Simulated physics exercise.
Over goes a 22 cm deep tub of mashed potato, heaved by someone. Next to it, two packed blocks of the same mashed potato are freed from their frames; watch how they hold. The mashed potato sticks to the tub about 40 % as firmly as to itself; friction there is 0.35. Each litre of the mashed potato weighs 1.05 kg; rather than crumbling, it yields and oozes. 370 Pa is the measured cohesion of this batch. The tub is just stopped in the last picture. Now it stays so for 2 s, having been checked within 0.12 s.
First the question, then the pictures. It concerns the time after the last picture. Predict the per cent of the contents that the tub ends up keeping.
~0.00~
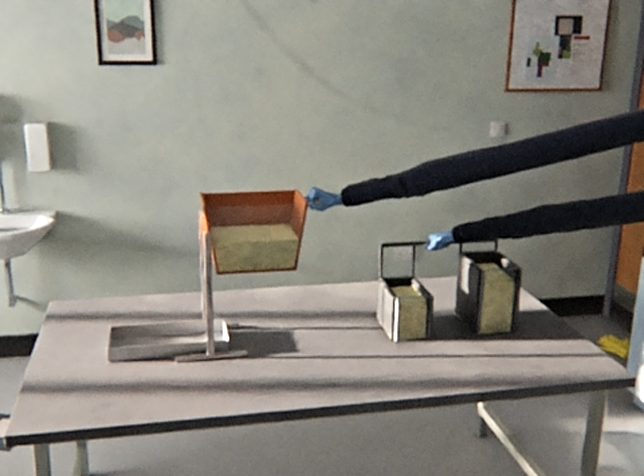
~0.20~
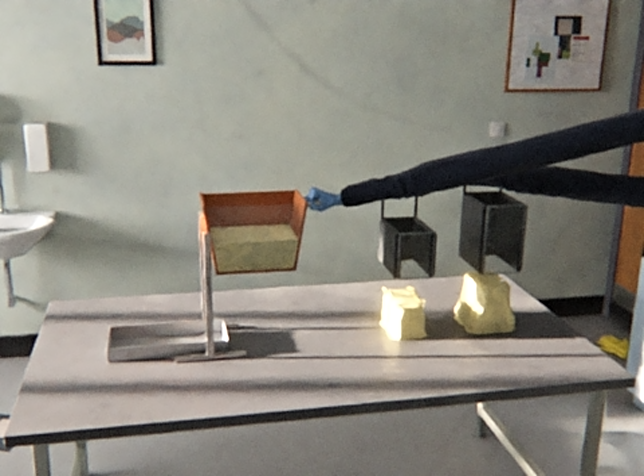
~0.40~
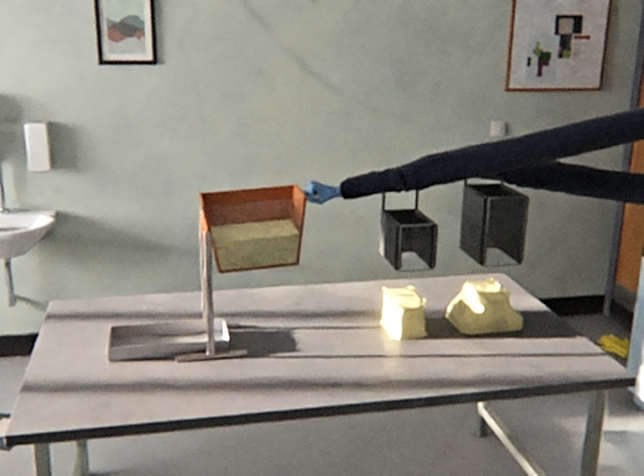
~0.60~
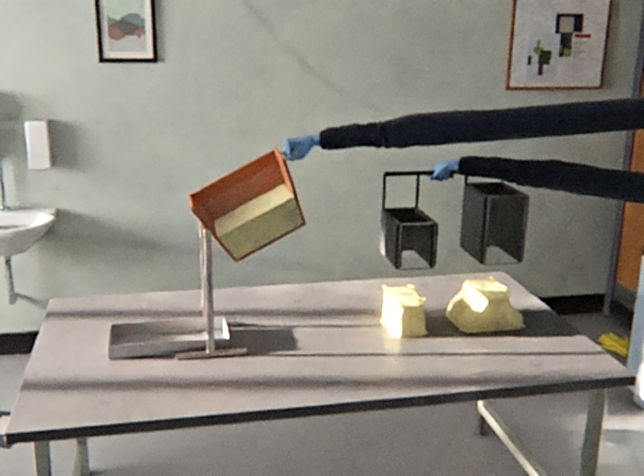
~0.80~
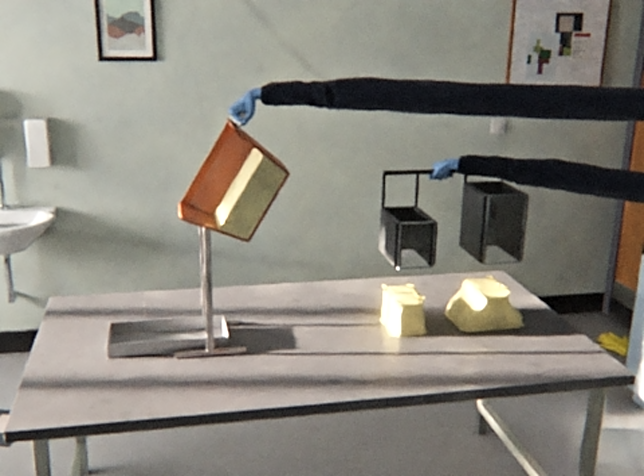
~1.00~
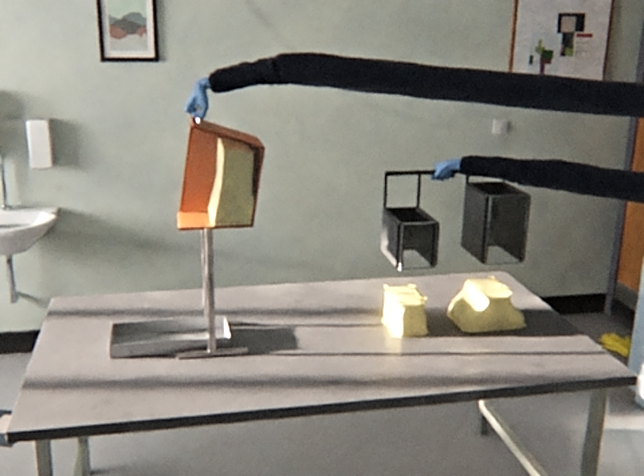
The tub ends up keeping roughly 75 %.
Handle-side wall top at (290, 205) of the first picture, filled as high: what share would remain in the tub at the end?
100 %.
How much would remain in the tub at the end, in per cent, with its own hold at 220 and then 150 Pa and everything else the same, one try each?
About 60 % first, about 55 % second.
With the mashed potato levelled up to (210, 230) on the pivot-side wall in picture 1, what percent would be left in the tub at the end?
I'd guess around 50 in a hundred.
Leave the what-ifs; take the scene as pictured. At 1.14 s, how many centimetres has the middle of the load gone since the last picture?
Roughly 6 cm.
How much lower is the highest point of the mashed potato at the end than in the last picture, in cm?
The top ends up some 16 cm below its level in the last picture.
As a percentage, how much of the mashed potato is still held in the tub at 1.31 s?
Some 90 per cent.
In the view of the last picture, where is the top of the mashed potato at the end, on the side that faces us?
Somewhere near (230, 198) in the last view.
After 1.14 s, the tub is at 81 degrees and holds 100 %.
After 1.31 s, the tub is at 81 degrees and holds 92 %.
After 1.48 s, the tub is at 81 degrees and holds 80 %.
After 1.65 s, the tub is at 81 degrees and holds 75 %.
After 3.00 s, at the end, the tub is at 81 degrees and holds 75 %.
